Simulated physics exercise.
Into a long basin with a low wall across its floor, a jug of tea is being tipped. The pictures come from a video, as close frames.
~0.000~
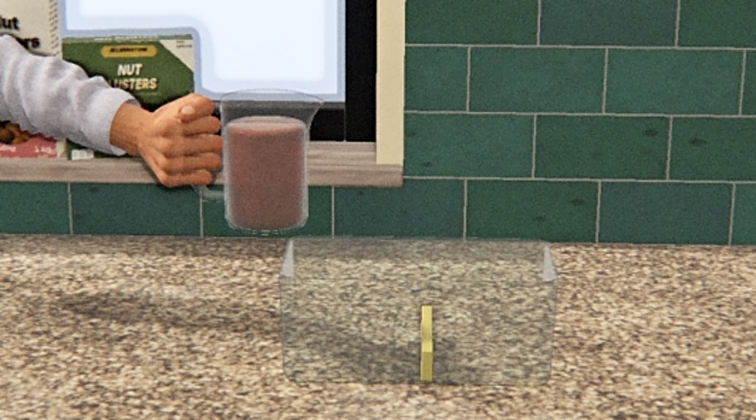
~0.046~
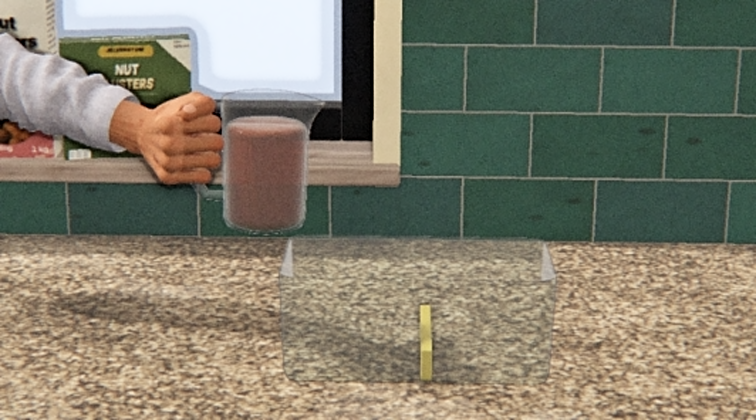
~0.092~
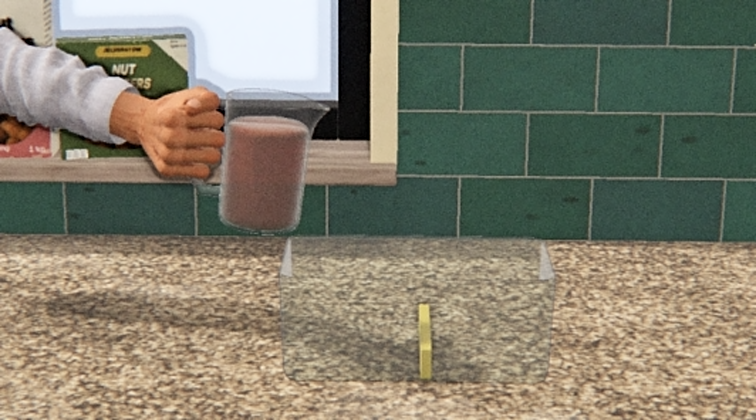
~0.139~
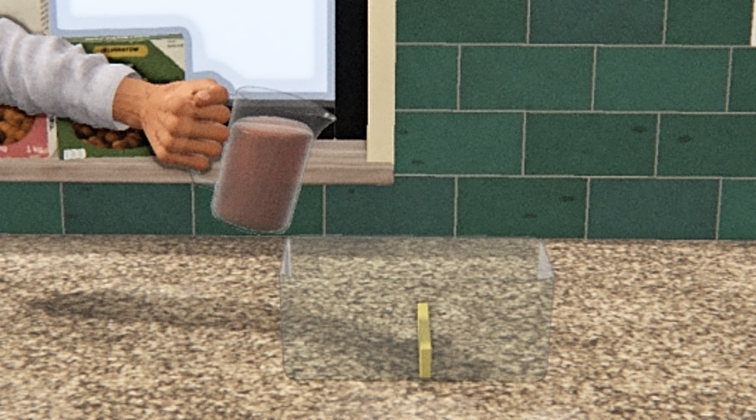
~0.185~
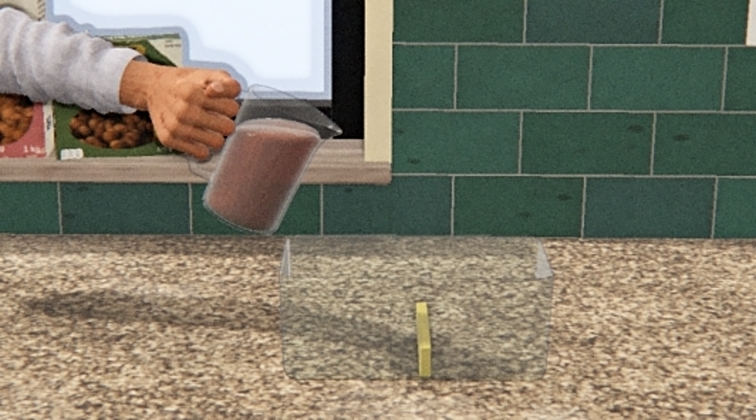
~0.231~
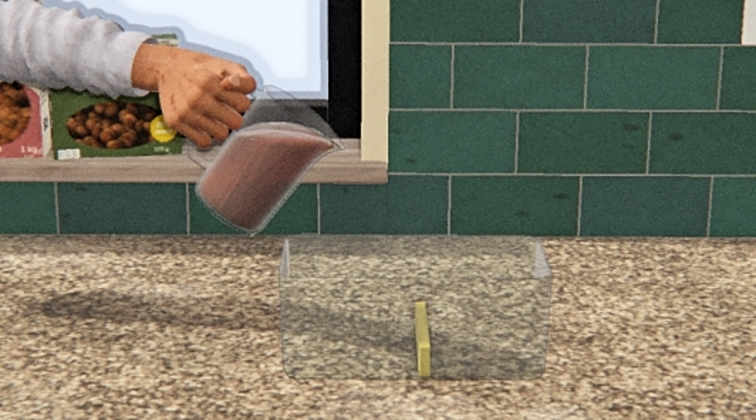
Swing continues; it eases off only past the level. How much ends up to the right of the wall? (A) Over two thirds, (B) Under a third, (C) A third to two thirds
Under a third.
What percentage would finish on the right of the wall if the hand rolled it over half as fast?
About 10 in a hundred.
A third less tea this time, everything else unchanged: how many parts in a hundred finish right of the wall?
Roughly 5 in a hundred.
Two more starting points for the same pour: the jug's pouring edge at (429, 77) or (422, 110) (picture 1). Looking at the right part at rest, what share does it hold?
About 65 and 90 per cent.
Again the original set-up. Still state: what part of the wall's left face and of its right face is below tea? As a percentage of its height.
On the left roughly 70, on the right roughly 10.
A moment on, the jug is tipped on its side and 70 per cent is still to pour, 13 is left of the wall and 0 right of it.
Next, the jug is tipped on its side and 33 per cent is still to pour, 50 is left of the wall and 1 right of it.
Then the jug is tipped on its side and 12 per cent is still to pour, 76 is left of the wall and 3 right of it.
Later the jug is tipped on its side and 4 per cent is still to pour, 87 is left of the wall and 5 right of it.
Finally, 88 per cent lies left of the wall, 9 right of it and 3 outside.
